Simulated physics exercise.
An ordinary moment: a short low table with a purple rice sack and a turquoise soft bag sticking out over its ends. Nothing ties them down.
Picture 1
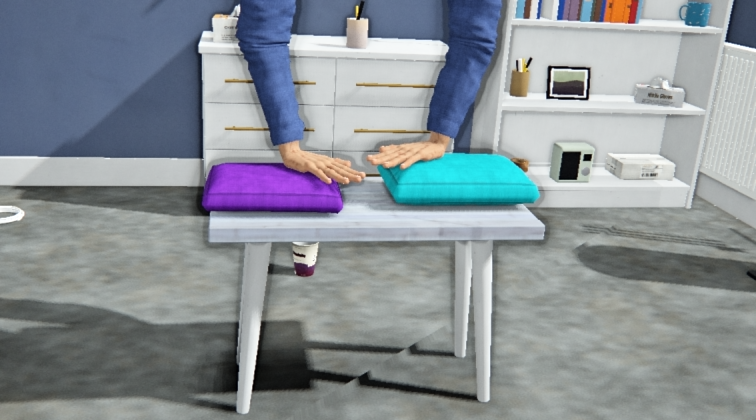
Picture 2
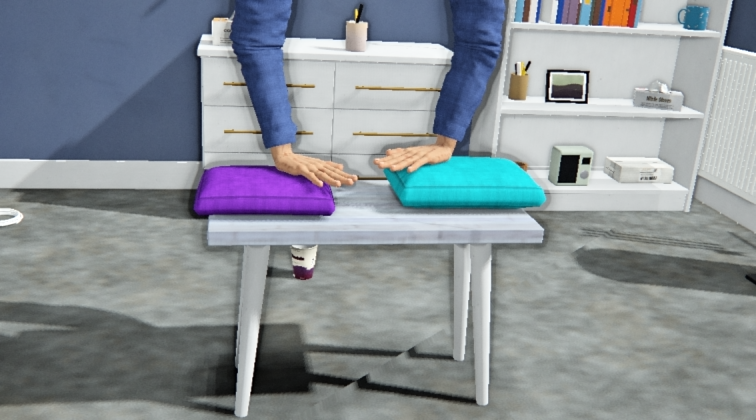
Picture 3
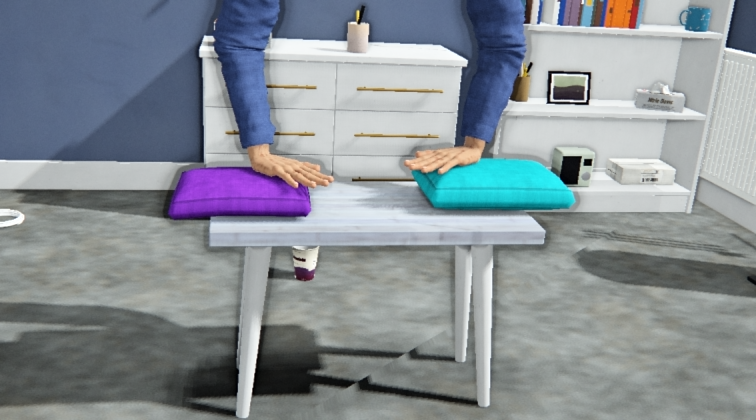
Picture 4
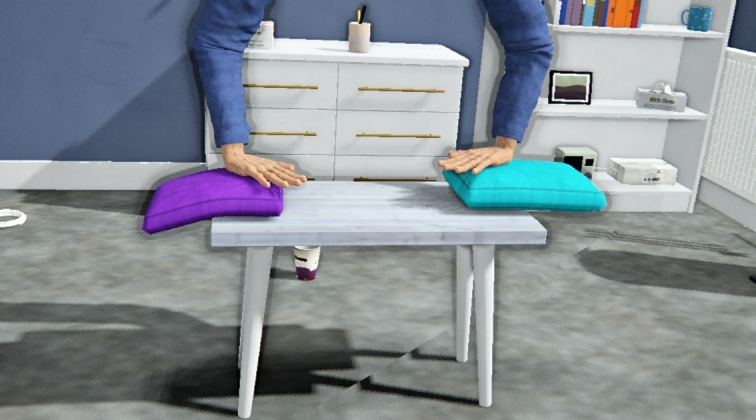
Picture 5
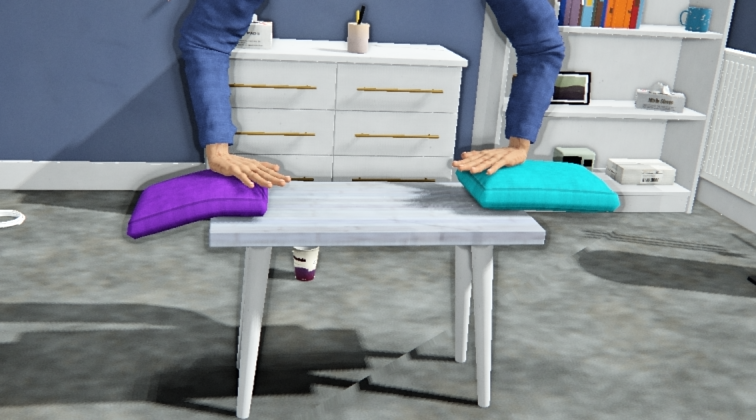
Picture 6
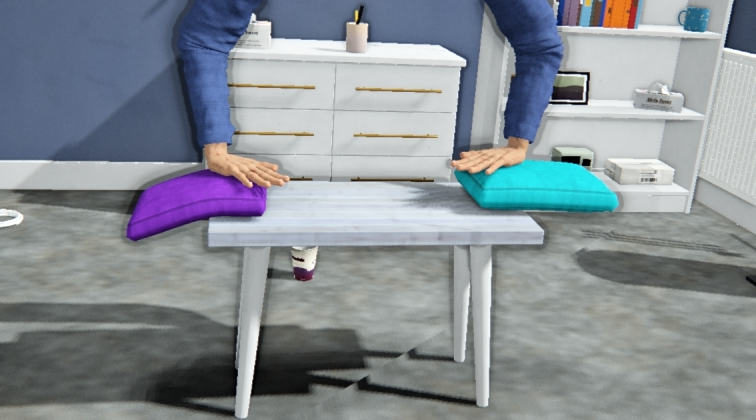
Two hands slide a purple bag left and a turquoise bag right across a low table, past its ends.
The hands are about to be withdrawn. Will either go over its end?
The purple rice sack goes down and the turquoise soft bag slumps off the end.
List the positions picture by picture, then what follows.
Rice sack tip (208, 195); soft bag tip (527, 188), in the first frame.
Rice sack tip (200, 199); soft bag tip (533, 192), in the second frame.
Rice sack tip (176, 203); soft bag tip (561, 194), in the third frame.
Rice sack tip (151, 218); soft bag tip (592, 196), in the fourth frame.
Rice sack tip (136, 223); soft bag tip (605, 197), in the fifth frame.
Rice sack tip (135, 225), well over half past the edge; soft bag tip (604, 197), well over half past the edge, in the sixth frame.
Then, 0.28 s after the last picture, rice sack tipping outwards near (192, 214); soft bag tipping outwards near (535, 206).
Then, 0.50 s after the last picture, rice sack falling near (177, 315); soft bag falling near (522, 289).
Then, 0.74 s after the last picture, rice sack on the floor near (121, 377); soft bag on the floor near (540, 343).
At rest, rice sack on the floor near (102, 379); soft bag on the floor near (545, 357). The purple rice sack slumps off the end and the turquoise soft bag tips over and falls.
